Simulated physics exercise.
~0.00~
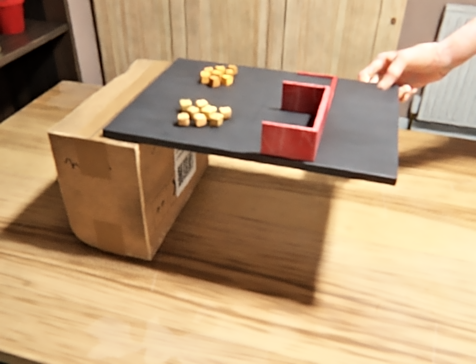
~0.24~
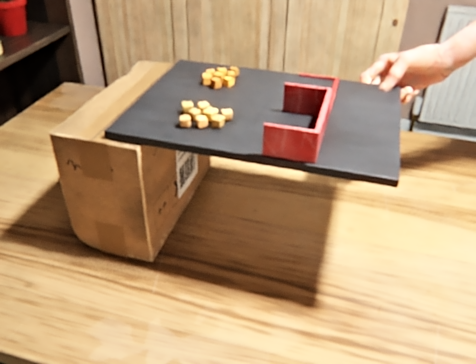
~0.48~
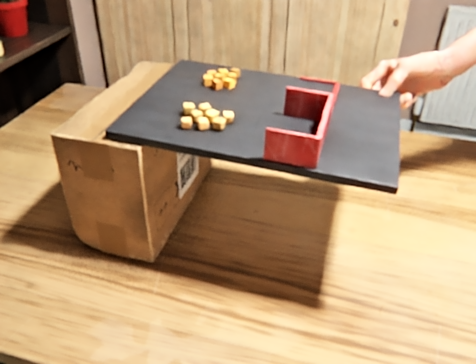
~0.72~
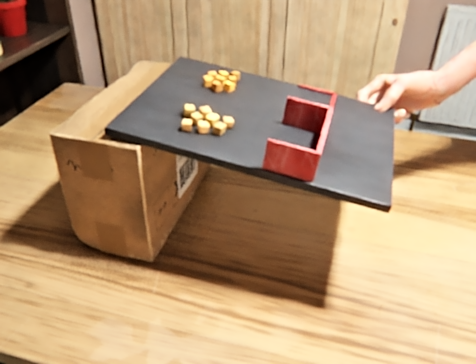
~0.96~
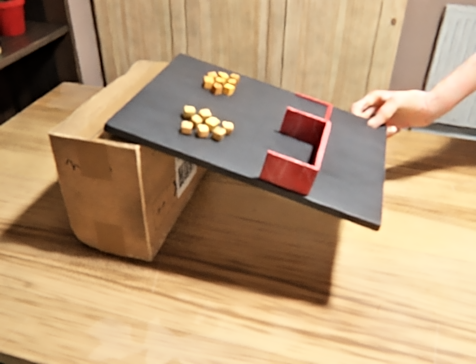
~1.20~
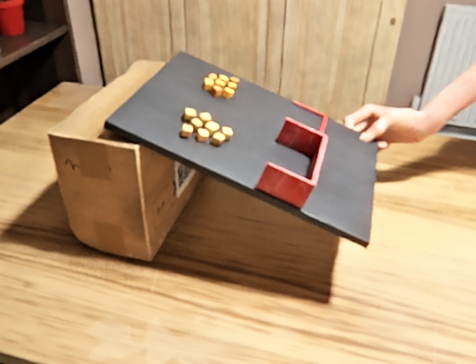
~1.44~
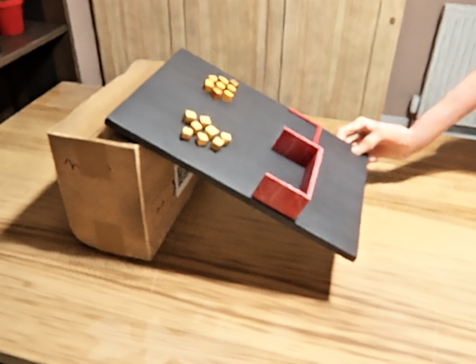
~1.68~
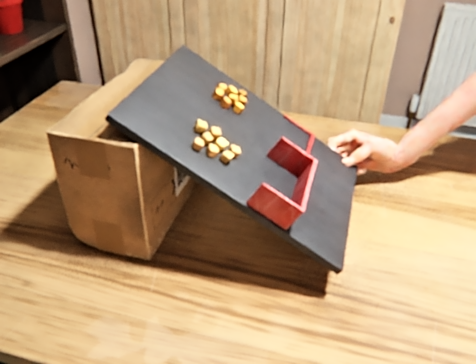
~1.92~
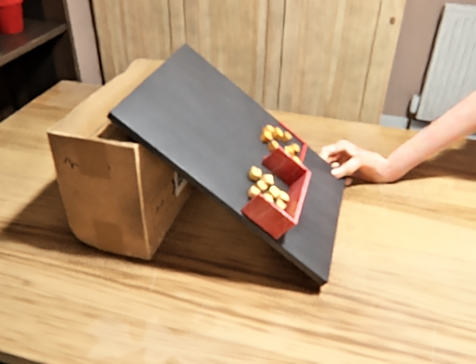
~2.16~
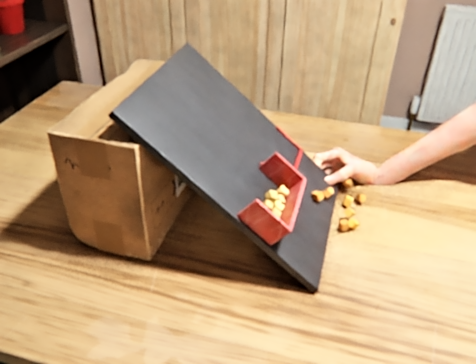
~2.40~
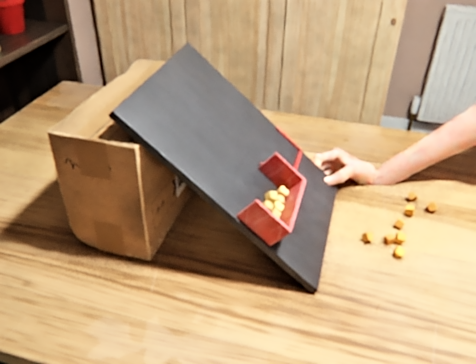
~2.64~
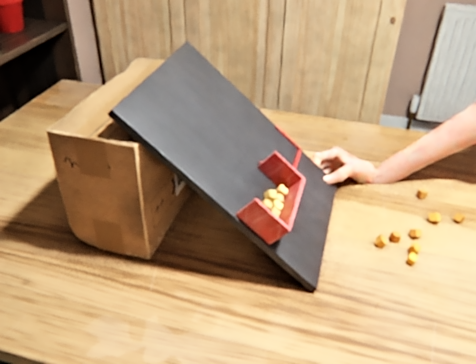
A black board bearing two clusters of small golden-brown pieces and a red barrier rests one end on a cardboard box, while a hand at the right holds the other end nearly level above a wooden table. Seen from the front and slightly above, pale wooden doors stand behind. The hand lowers the right end, and the pieces stay put at first as the slope steepens. Then both clusters slide down toward the barrier. The front pieces pile up behind it, while the back ones get past and scatter across the table at right. The board rests steeply tilted, the hand still on it.
